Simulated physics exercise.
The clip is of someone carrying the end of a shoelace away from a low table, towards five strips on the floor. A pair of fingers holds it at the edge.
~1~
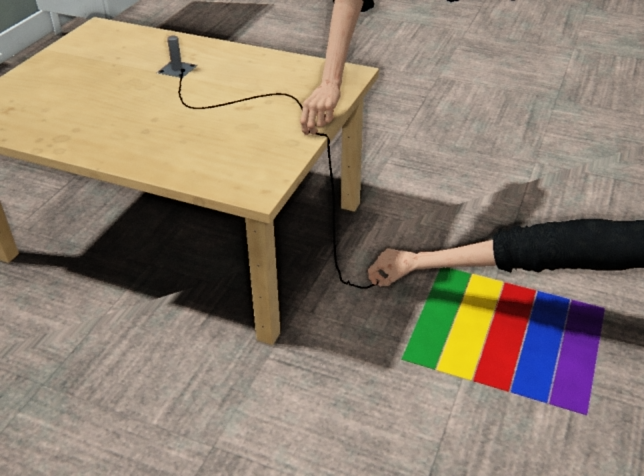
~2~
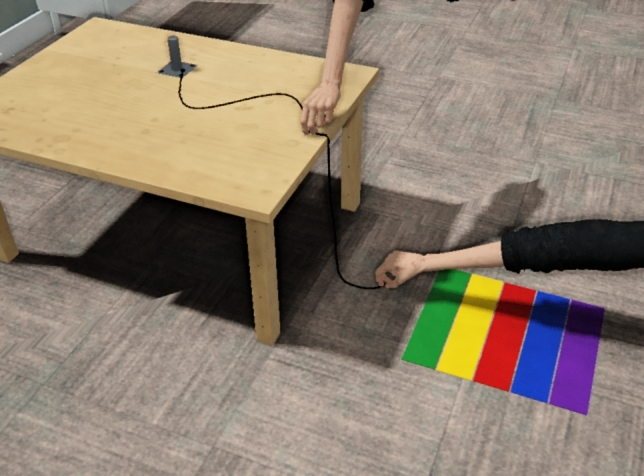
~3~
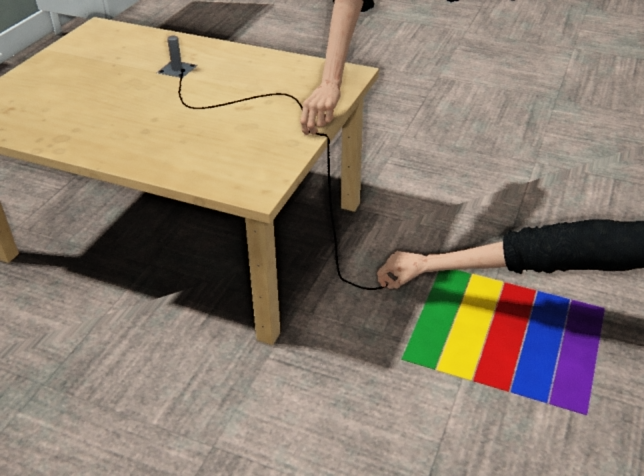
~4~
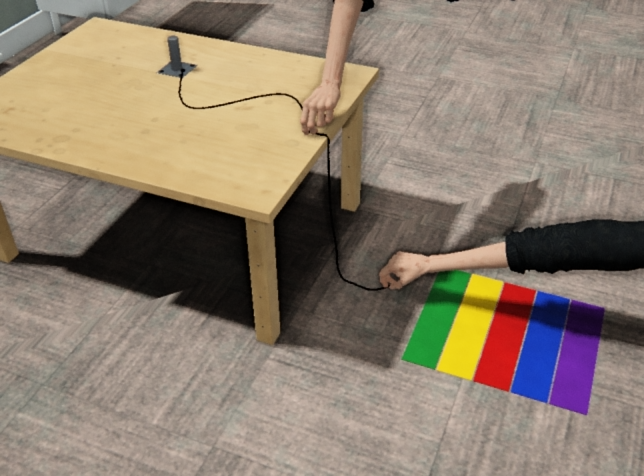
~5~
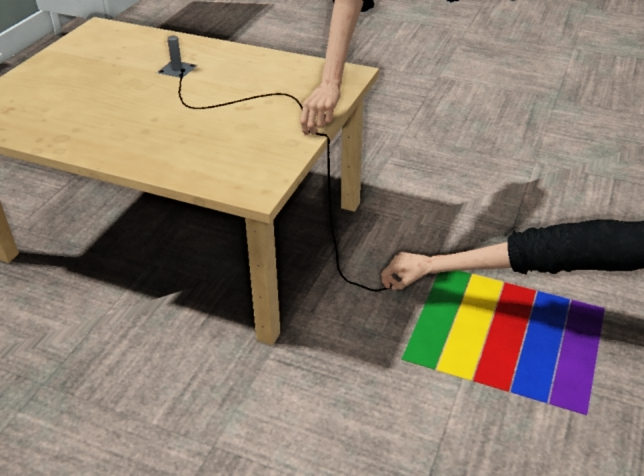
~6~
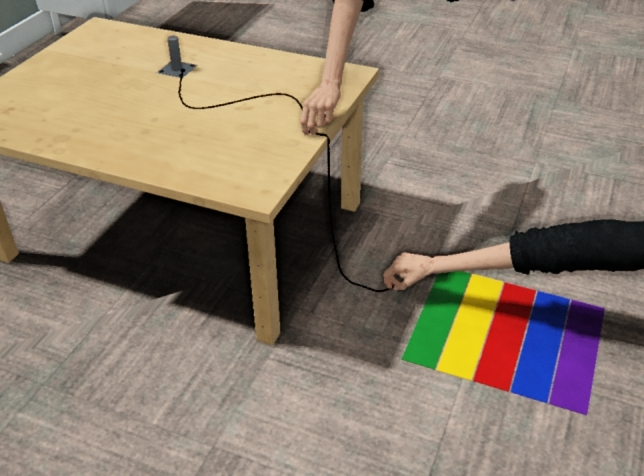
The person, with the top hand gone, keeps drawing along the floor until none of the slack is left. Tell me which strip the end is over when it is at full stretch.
It is over the purple strip.
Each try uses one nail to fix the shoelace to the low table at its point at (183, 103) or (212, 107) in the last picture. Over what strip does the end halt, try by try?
Blue; blue.
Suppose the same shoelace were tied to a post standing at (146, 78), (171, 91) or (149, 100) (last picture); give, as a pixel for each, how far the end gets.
Around (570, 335), then (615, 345), then (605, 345).
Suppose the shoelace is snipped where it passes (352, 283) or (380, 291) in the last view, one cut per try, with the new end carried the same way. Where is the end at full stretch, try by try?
It would end up close to (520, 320), then close to (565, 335).
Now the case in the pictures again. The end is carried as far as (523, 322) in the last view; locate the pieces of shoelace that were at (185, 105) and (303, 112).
The first goes to (241, 87), the other to (341, 153).
Soon after, end near (522, 322); over red.
Then, end near (564, 333); over blue.
At full stretch, end near (588, 340); over purple. It halts on the purple strip.
